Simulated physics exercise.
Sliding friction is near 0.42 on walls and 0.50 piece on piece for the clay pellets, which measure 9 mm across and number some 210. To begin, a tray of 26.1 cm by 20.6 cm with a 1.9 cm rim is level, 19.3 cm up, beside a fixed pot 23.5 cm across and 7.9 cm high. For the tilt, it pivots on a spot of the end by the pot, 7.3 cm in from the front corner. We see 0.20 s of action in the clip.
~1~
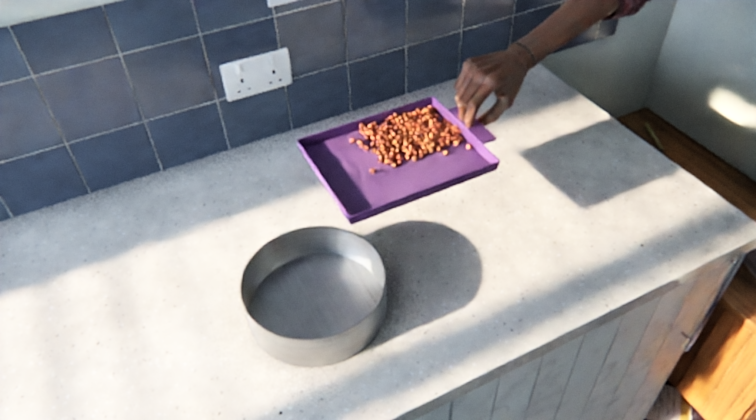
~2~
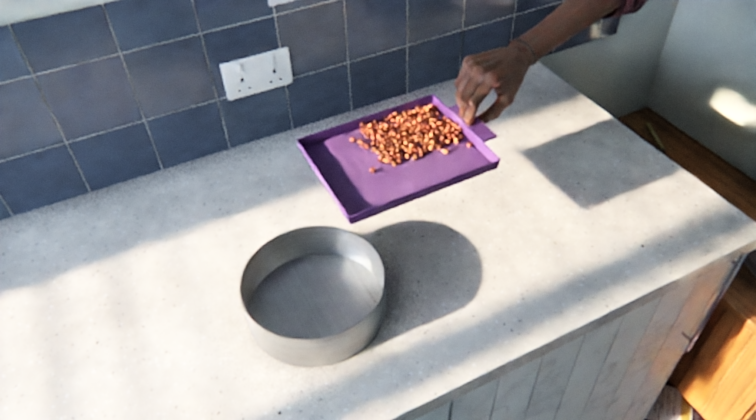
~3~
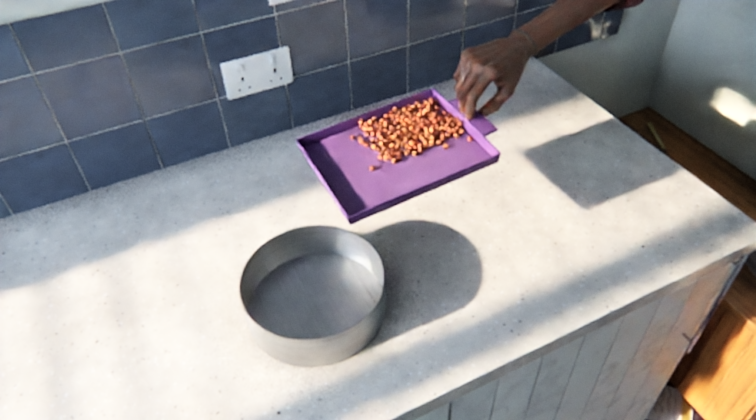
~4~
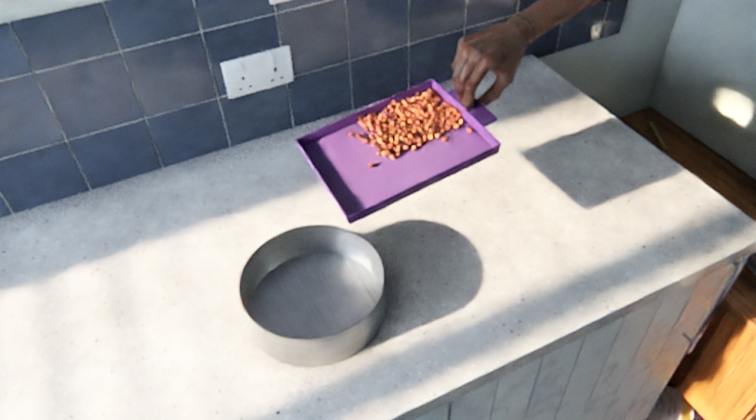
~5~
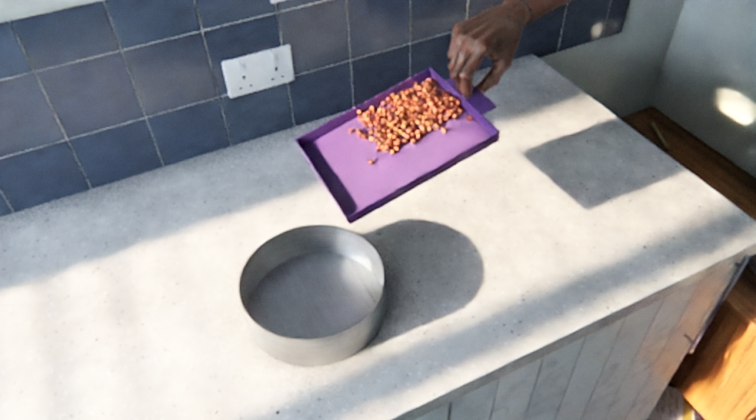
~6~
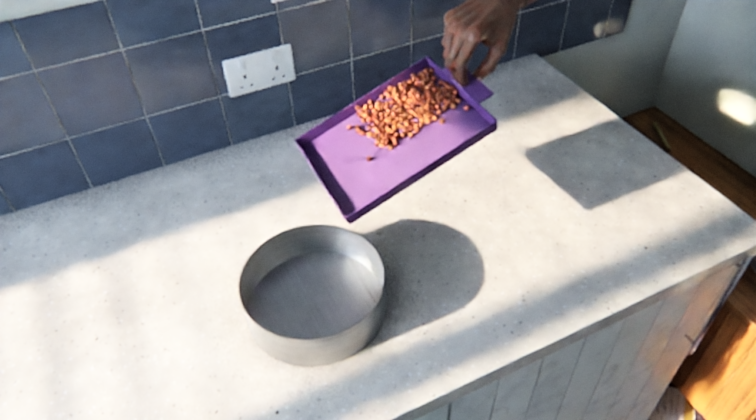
A hand lifted the right end of a purple tray holding a heap of small reddish-brown pieces, gradually steepening its slant above a countertop, while a round grey pan sat still in front.
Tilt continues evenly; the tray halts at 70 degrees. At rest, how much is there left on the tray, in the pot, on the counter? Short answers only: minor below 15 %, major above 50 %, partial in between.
Result: Tray: I'm guessing a good helping of the load. Pot: I'm guessing a good helping of the load. Counter: I'm guessing a good helping of the load.
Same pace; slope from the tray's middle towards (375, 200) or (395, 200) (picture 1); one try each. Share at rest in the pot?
Roughly 65 % for the first direction, roughly 30 % for the second.
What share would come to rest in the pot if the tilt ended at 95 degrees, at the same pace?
You'd end up with some 45 % in the pot.
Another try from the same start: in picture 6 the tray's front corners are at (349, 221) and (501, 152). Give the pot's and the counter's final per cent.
That works out as pot 35 and counter 0.
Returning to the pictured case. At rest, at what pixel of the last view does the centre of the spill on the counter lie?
The spill's middle ends up near (221, 258).
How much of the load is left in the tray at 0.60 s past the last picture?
40%, roughly.
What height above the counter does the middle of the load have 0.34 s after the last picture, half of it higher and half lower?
About 26 cm.
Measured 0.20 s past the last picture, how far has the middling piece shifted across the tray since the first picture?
Roughly 2 cm.
Then, 0.20 s after the last picture, tilt 45 degrees; the tray holds 100 %, the pot 0 %.
Then, 0.34 s after the last picture, tilt 63 degrees; the tray holds 100 %, the pot 0 %.
Then, 0.60 s after the last picture, tilt 70 degrees; the tray holds 40 %, the pot 20 %.
In the end, tray 40 %, pot 25 %, counter 30 %.
